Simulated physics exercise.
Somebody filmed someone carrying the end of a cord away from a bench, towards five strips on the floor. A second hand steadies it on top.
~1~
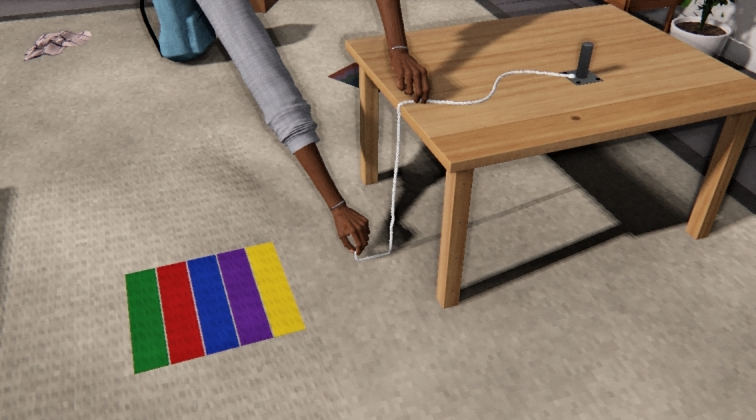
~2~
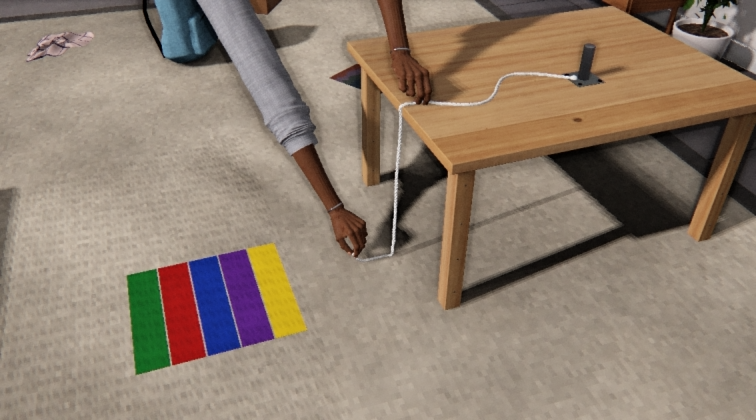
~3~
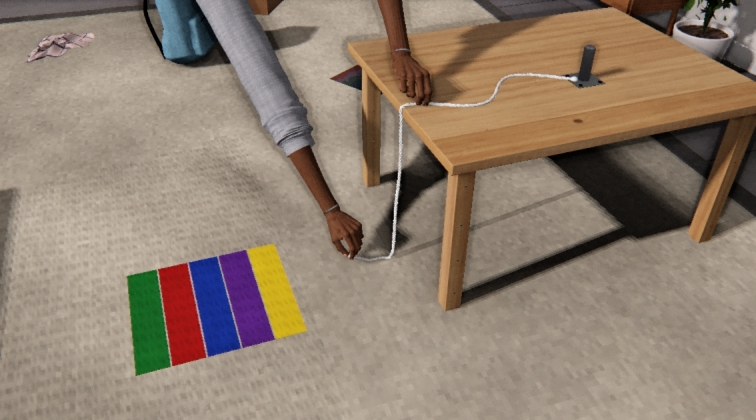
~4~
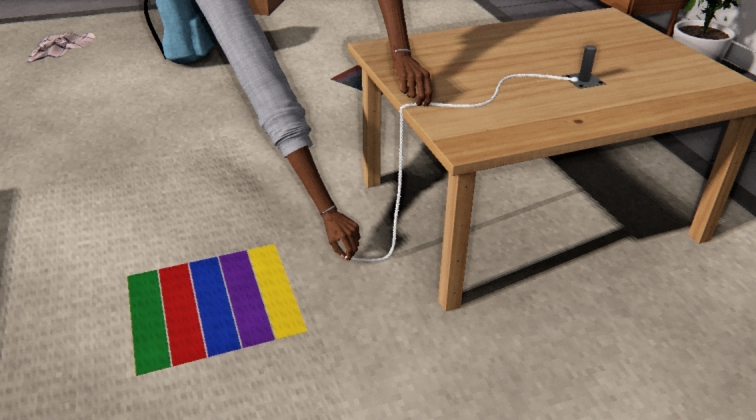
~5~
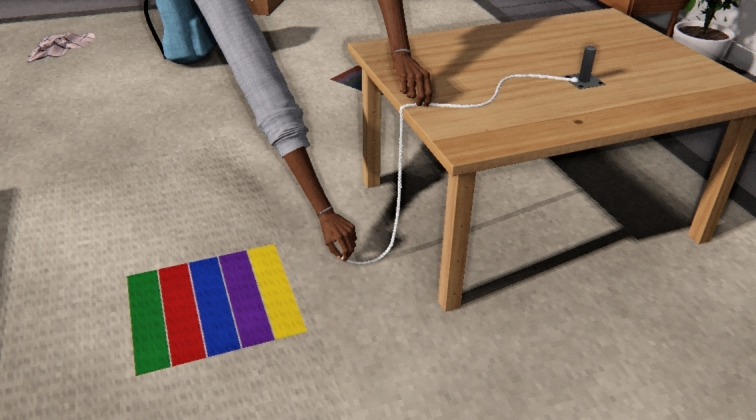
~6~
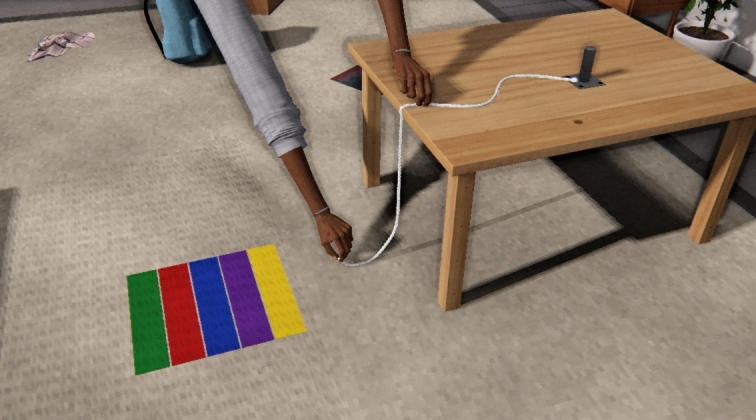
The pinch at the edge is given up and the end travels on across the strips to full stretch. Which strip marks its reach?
Over blue.
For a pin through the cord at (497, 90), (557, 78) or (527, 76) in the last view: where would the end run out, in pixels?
Try by try, around (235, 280), (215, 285) and (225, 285).
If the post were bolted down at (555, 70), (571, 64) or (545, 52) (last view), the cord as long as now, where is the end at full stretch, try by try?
The places are (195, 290), (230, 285) and (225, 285).
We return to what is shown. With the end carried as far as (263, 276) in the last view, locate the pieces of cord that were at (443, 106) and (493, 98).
At (411, 106), then (464, 96).
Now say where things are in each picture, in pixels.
In the first picture, end (356, 252); yellow (284, 315); purple (252, 324); blue (219, 332); red (184, 341); green (150, 350).
In the second picture, end (353, 254); cord through (542, 75) (497, 89) (452, 104) (401, 128) (396, 190) (393, 244).
In the third picture, end (349, 256).
In the fourth picture, end (346, 257); cord through (543, 77) (497, 90) (453, 106) (401, 130) (399, 191) (393, 246).
In the fifth picture, end (342, 258).
In the sixth picture, end (339, 259); cord through (542, 77) (497, 91) (453, 106) (401, 130) (399, 191) (386, 245).
Early on, end near (263, 276); over yellow.
Midway, end near (230, 283); over purple.
At the end of the slack, end near (210, 288); over blue. The end stops over the blue strip.
